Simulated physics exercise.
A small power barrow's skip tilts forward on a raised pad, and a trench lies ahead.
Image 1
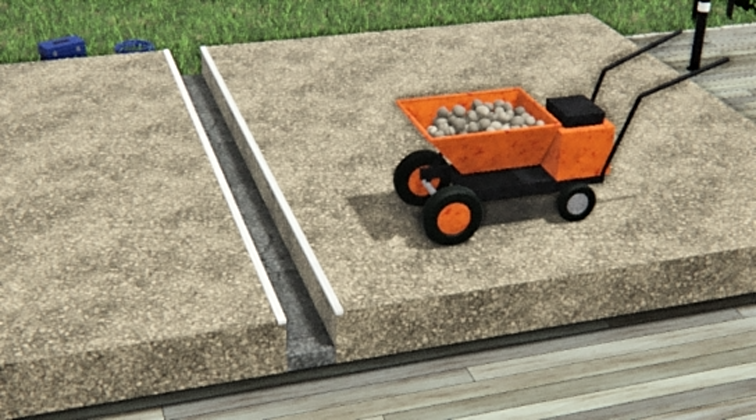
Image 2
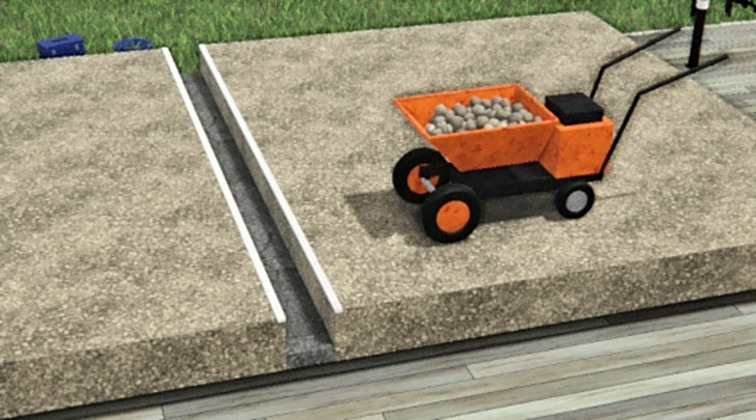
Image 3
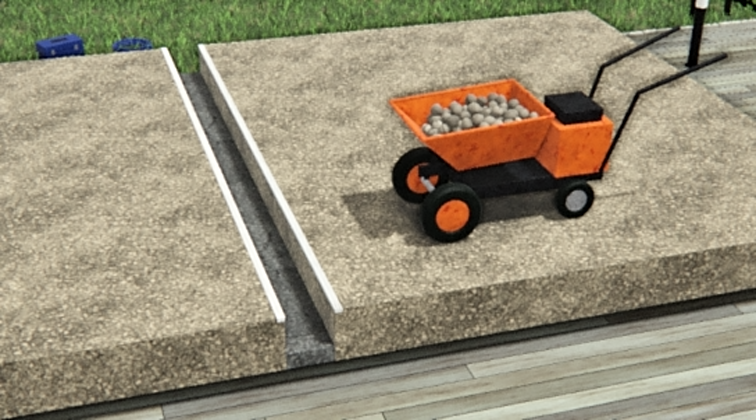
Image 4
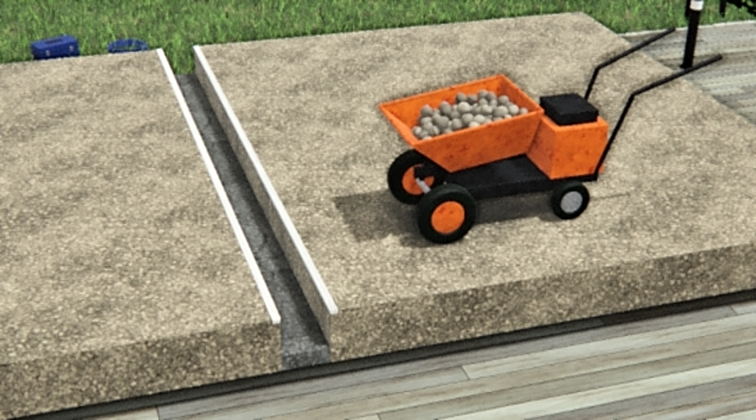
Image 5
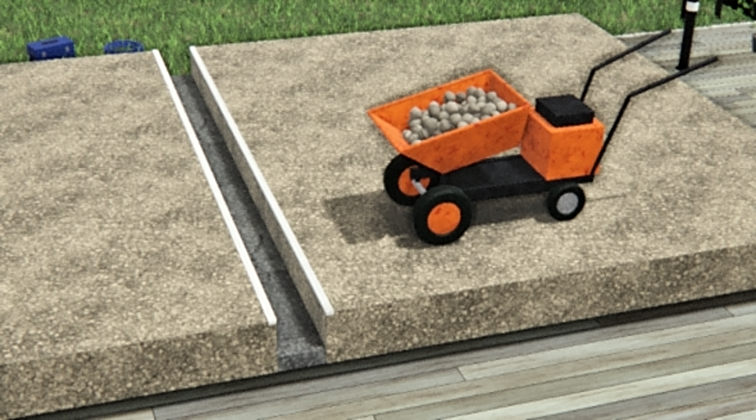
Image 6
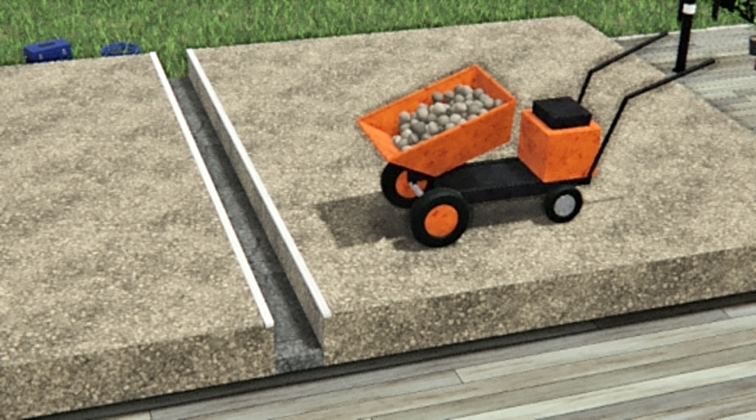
The orange skip of a small power barrow, loaded with rounded pebbles, sat level at first, then tilted forward to the left, its back end rising while the pebbles stayed heaped inside.
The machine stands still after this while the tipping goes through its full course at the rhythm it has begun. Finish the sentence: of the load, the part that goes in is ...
The minority.
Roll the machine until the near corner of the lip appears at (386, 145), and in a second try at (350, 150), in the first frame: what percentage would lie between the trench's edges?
It works out to 100 per cent in the first case and 50 per cent in the second.
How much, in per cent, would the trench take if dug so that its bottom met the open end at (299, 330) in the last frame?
The share would be around 30 in a hundred.
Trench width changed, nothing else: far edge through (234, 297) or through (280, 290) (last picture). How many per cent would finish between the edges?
About 40 %, then 30 %.
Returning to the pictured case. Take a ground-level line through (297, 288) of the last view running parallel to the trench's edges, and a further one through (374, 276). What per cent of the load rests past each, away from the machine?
In order: 30 per cent, then 80 per cent.
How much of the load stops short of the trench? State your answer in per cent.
Estimate: Some 45 percent.
Shortly afterwards, skip tipped steeply; the whole lot in the skip.
Next, skip tipped right over; the bulk in the skip; near a quarter short of the trench; only a few in or heaped over the trench; only a few falling.
Some moments later, skip tipped right over; near a quarter in the skip; near half short of the trench; near a third in or heaped over the trench.
In the end, skip tipped right over; near a quarter in the skip; near half short of the trench; near a third in or heaped over the trench; none at all beyond it.
